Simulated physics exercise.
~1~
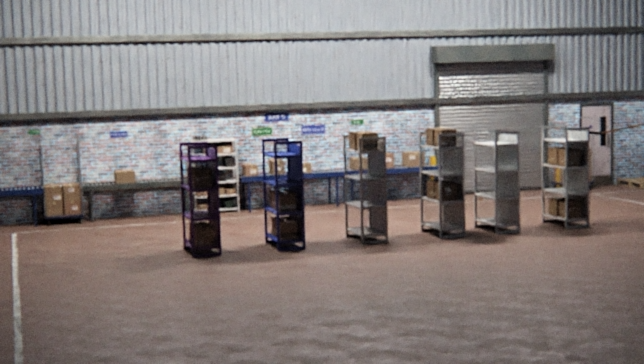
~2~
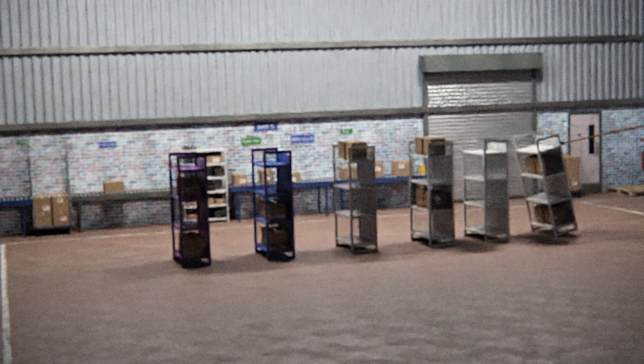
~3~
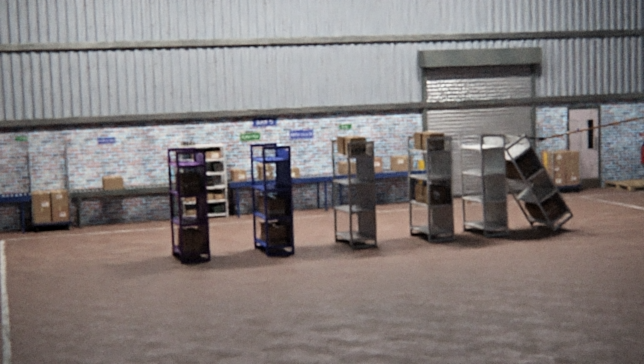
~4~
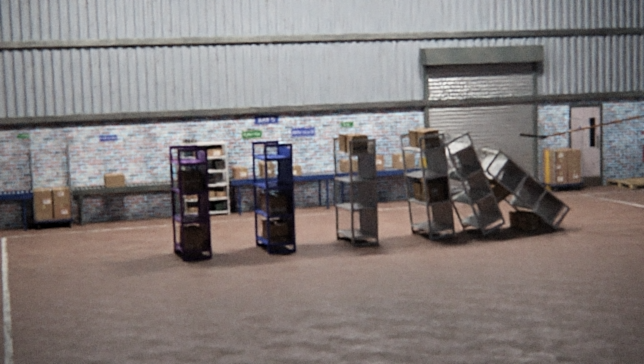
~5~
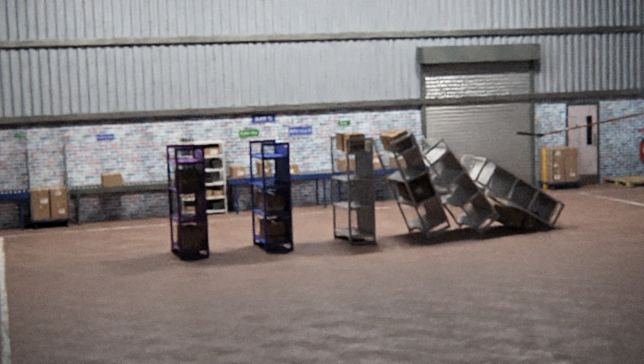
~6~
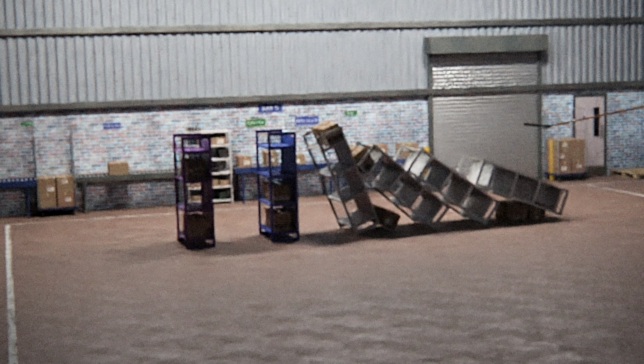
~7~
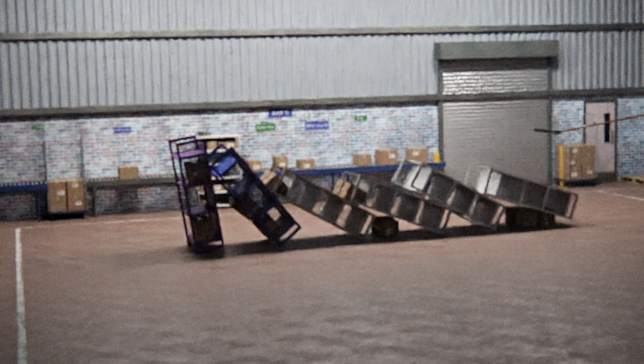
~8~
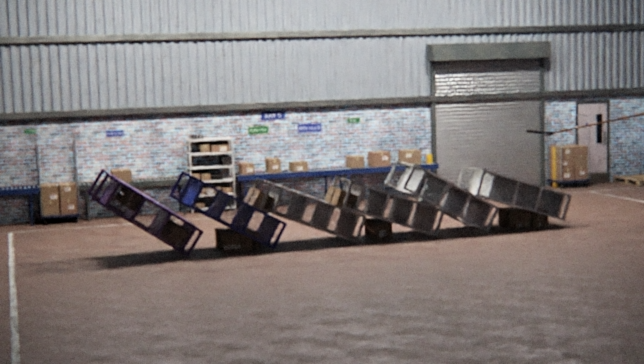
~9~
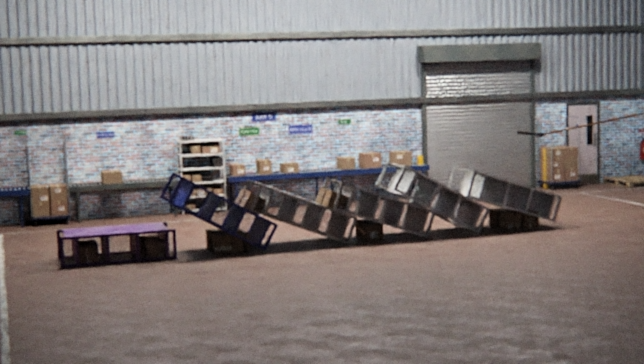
At the start, six tall shelving racks stand in a row across a warehouse floor, some holding cartons, with a purple one at the left end and a blue one beside it. A thin pole reaches in from the right, and the rightmost grey rack tips to the left. It leans into its neighbour, and the grey racks topple leftward one after another as cartons spill. The blue rack goes over next and knocks into the purple one. At the end, the purple rack lies flat on the floor, while the others rest slanted in an overlapping line, none left standing.
